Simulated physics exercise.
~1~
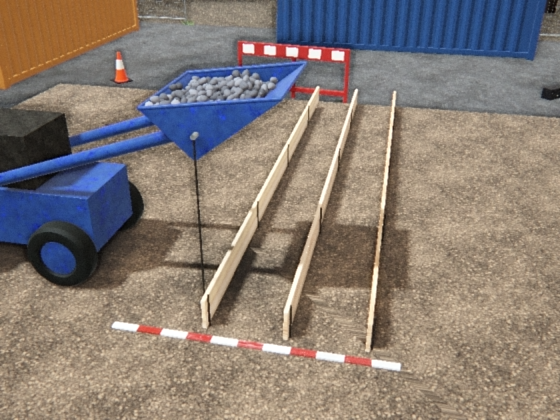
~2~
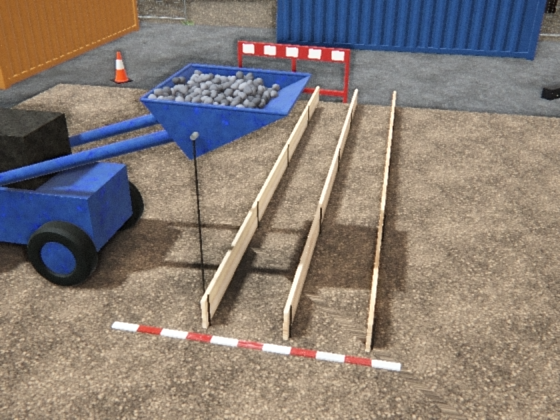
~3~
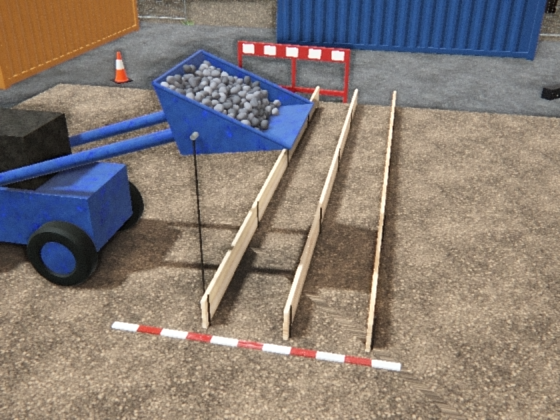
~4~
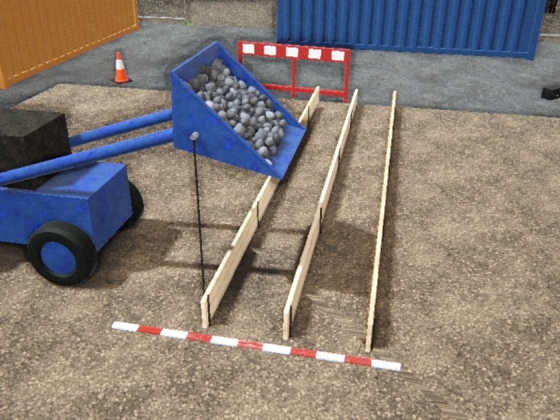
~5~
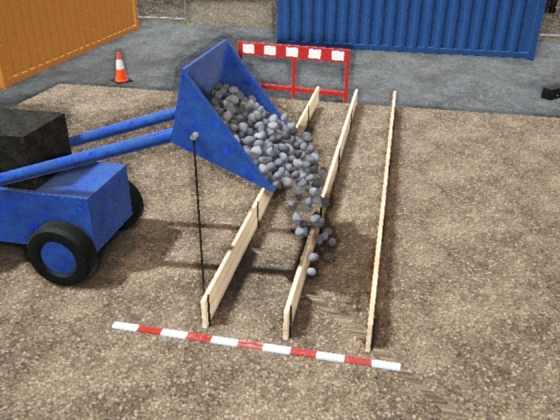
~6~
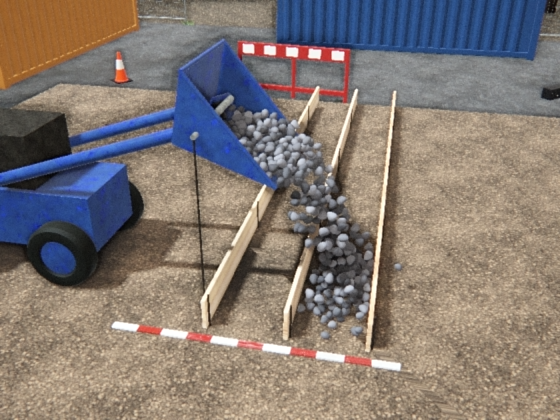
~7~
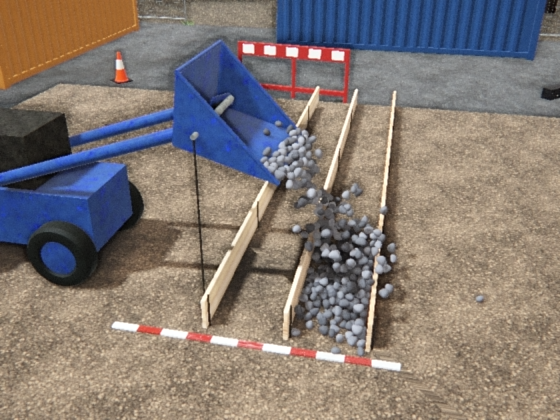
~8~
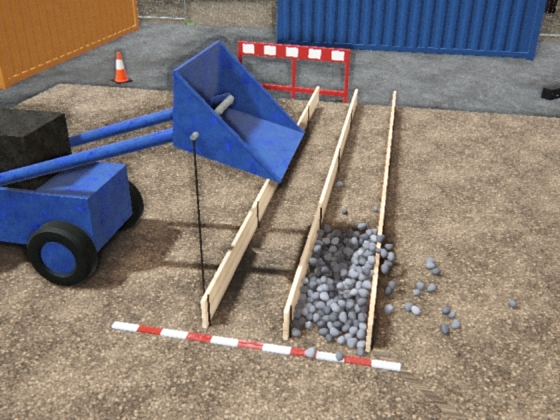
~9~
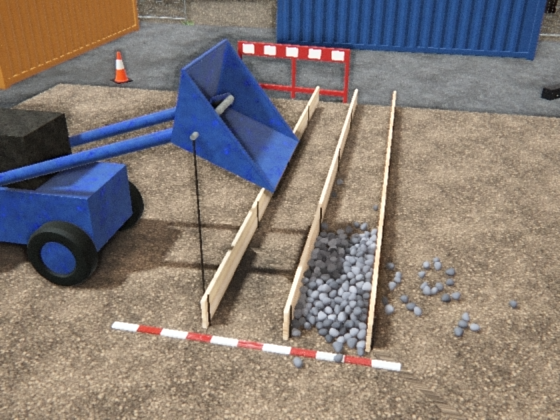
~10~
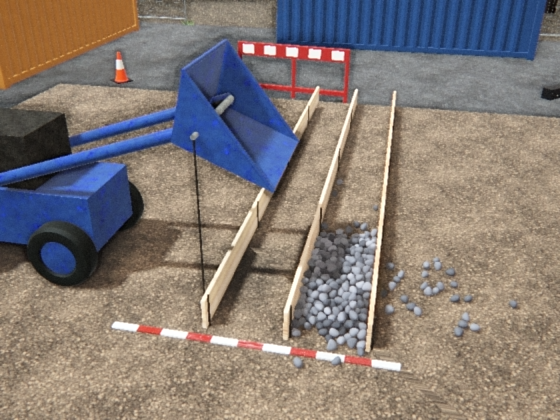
A blue loader at the left holds a bucket heaped with rounded grey stones over a brown, gritty yard, seen from above. Three pale planks on edge run away from a red and white striped staff, with an orange container, a traffic cone, a red barrier and a blue container behind. The bucket tips forward to the right, and the stones slide out in a stream over the middle plank. They pile between the middle and right planks, while some scatter beyond the right one. The bucket rocks slightly as it empties, and the left bay ends bare.
